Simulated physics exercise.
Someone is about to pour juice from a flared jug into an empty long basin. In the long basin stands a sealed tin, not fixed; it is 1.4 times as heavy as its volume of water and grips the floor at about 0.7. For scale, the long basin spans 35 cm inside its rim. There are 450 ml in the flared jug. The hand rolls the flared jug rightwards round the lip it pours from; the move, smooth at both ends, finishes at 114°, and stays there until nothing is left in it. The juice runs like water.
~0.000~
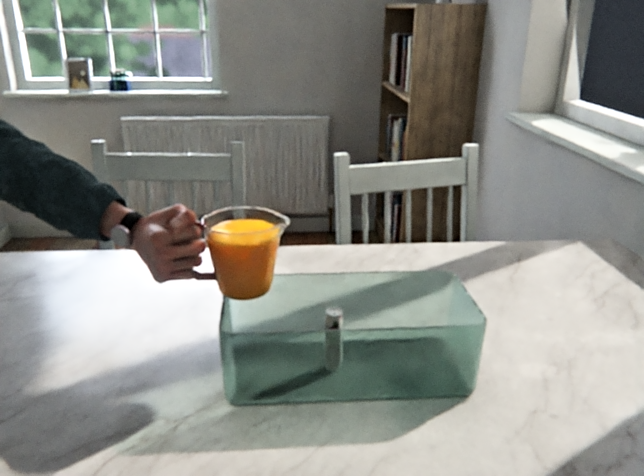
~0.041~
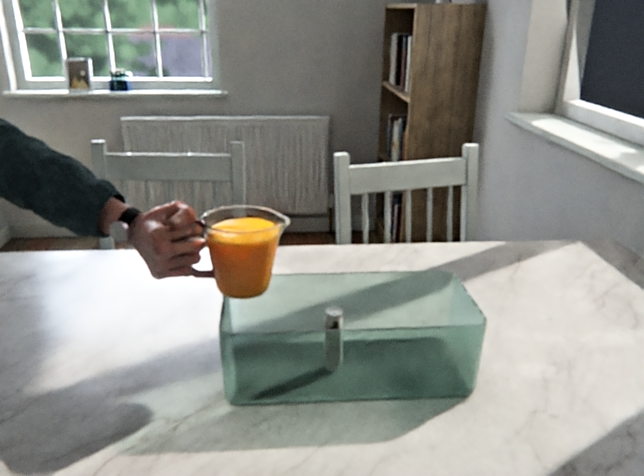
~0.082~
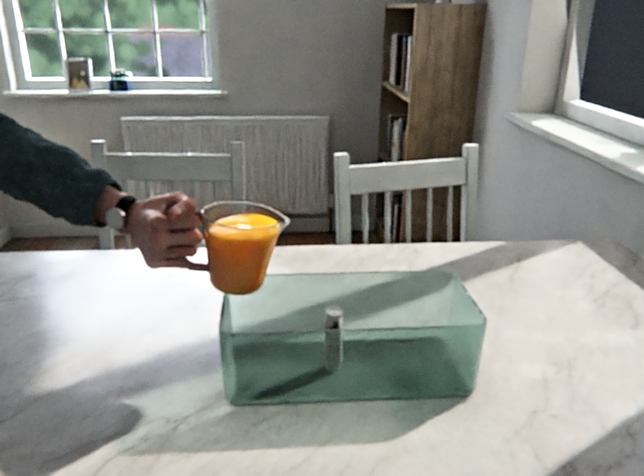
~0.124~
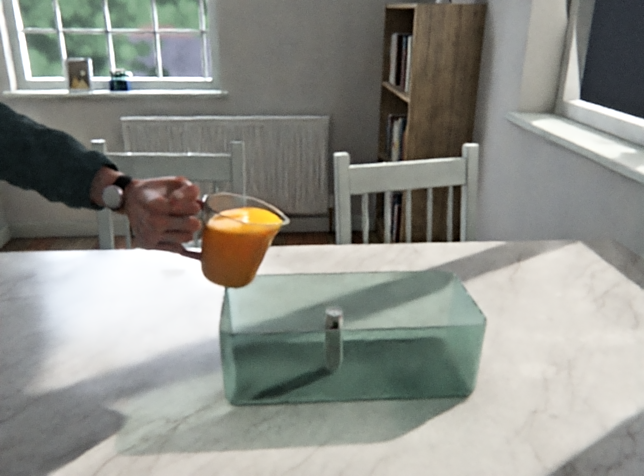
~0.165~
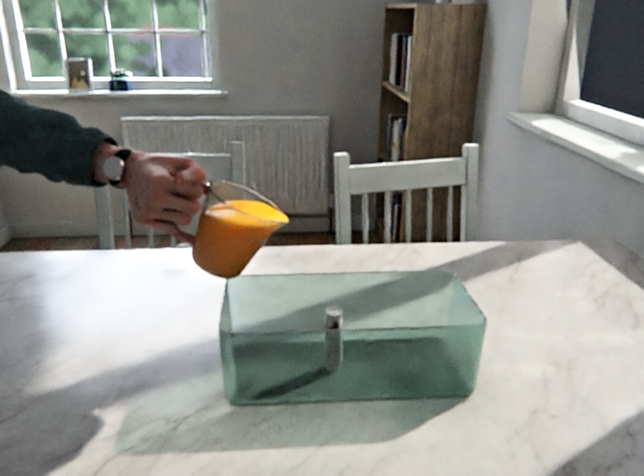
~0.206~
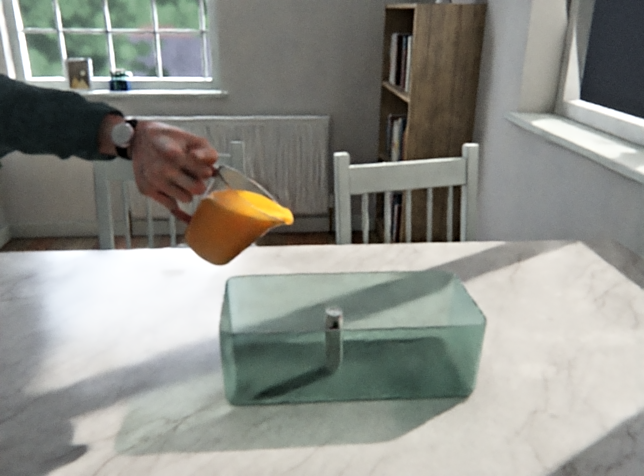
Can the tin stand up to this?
It keeps standing.
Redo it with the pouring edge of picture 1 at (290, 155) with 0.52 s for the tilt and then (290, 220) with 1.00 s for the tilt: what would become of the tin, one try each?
First it stays up; then it stays up.
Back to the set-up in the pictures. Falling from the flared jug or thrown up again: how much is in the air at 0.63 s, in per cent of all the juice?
Some 20 per cent.
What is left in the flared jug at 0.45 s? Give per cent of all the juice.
Some 48 per cent.
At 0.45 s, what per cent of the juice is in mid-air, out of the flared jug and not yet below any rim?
Some 46 per cent.
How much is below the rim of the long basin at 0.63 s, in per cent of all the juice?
Some 80 per cent.
Then, 0.45 s in, the tilt is 109° and 47 per cent is still to pour; the tin stands where it began.
Then, 0.63 s in, the tilt is 114° and 1 per cent is still to pour; the tin stands where it began.
Then, 0.82 s in, the tilt is 114° and 0 per cent is still to pour; the tin stands where it began.
Then, 1.02 s in, the tilt is 114° and 0 per cent is still to pour; the tin stands where it began.
Finally, the tin stands where it began.
